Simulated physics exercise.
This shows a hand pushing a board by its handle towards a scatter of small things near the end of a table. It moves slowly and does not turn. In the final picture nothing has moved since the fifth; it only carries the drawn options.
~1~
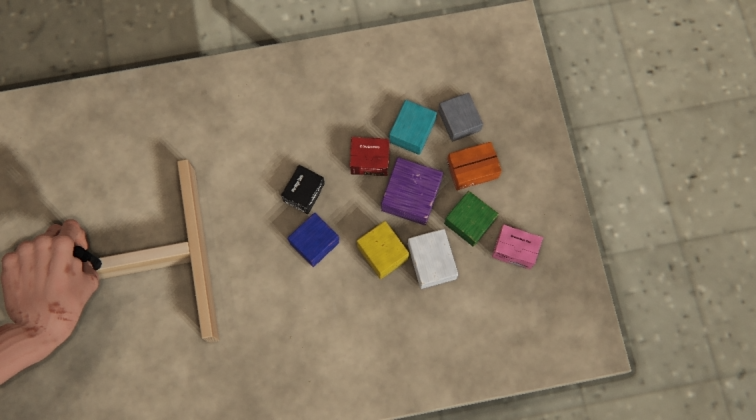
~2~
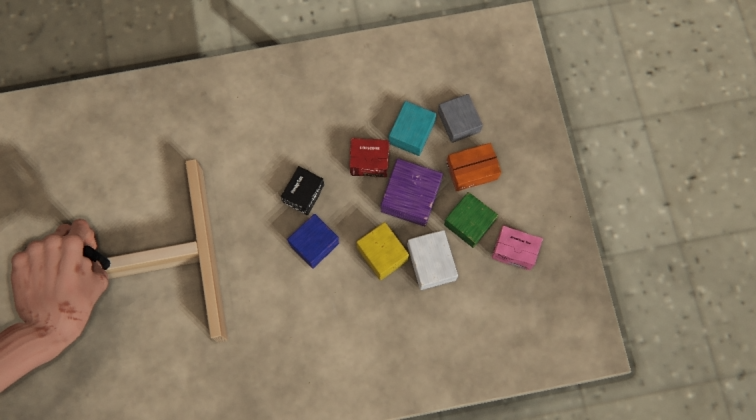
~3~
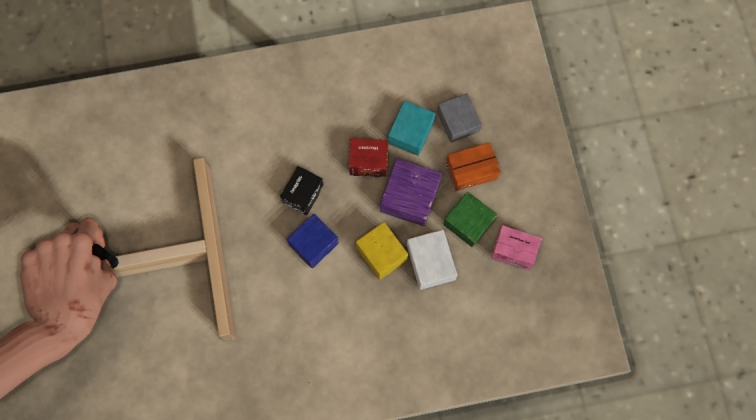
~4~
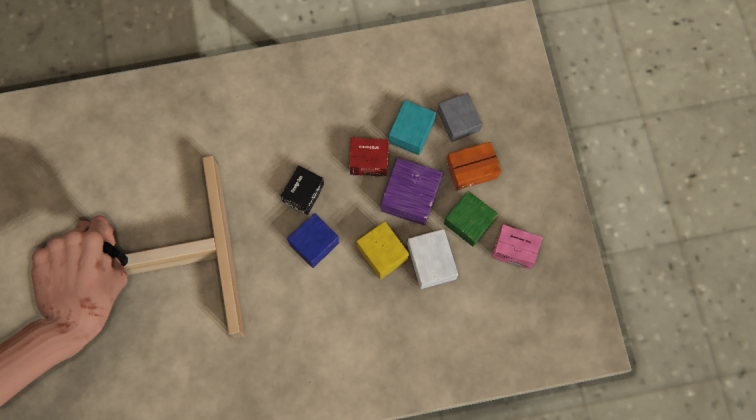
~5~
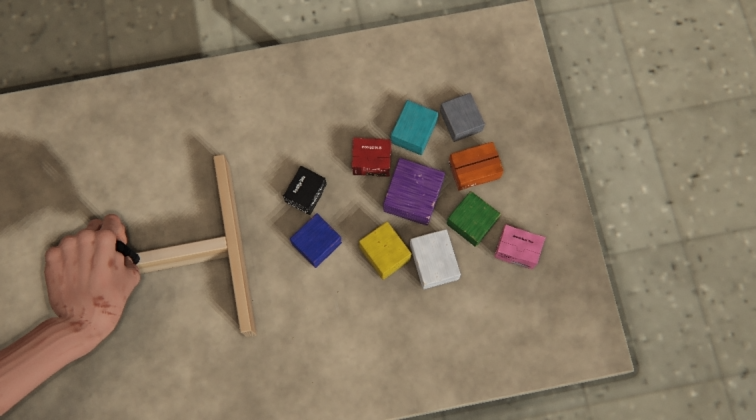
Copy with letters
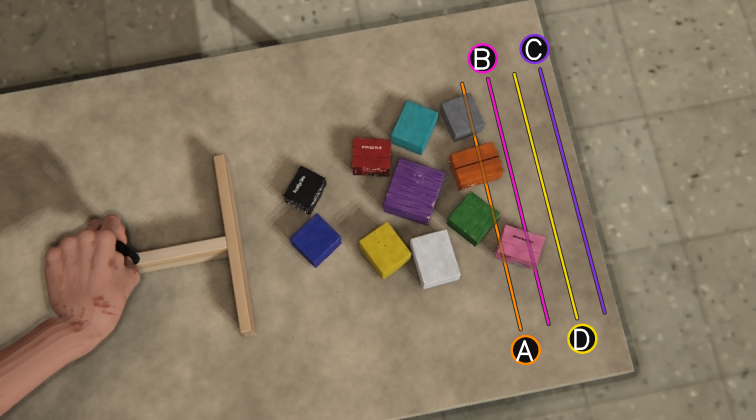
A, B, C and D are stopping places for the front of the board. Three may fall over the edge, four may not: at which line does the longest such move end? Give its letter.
It can go as far as B.
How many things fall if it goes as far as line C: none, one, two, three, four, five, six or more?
Six or more.
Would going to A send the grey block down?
By then, no.
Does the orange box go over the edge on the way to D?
By then, yes.
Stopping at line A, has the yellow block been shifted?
Yes.
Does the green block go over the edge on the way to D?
Yes.
On the marked copy, A at (490, 202); B at (517, 197); C at (571, 186); D at (545, 191).
Taking B. A third of the way, board (336, 221); red packet (377, 156); yellow block (392, 259).
Two thirds of the way, board (440, 201); pink packet (552, 250); orange box (518, 138).
When it is over, board (518, 187); pink packet over the edge; green block over the edge; two fallen.
As for the rest, A is within the limit but short; C drops nine; D drops five.
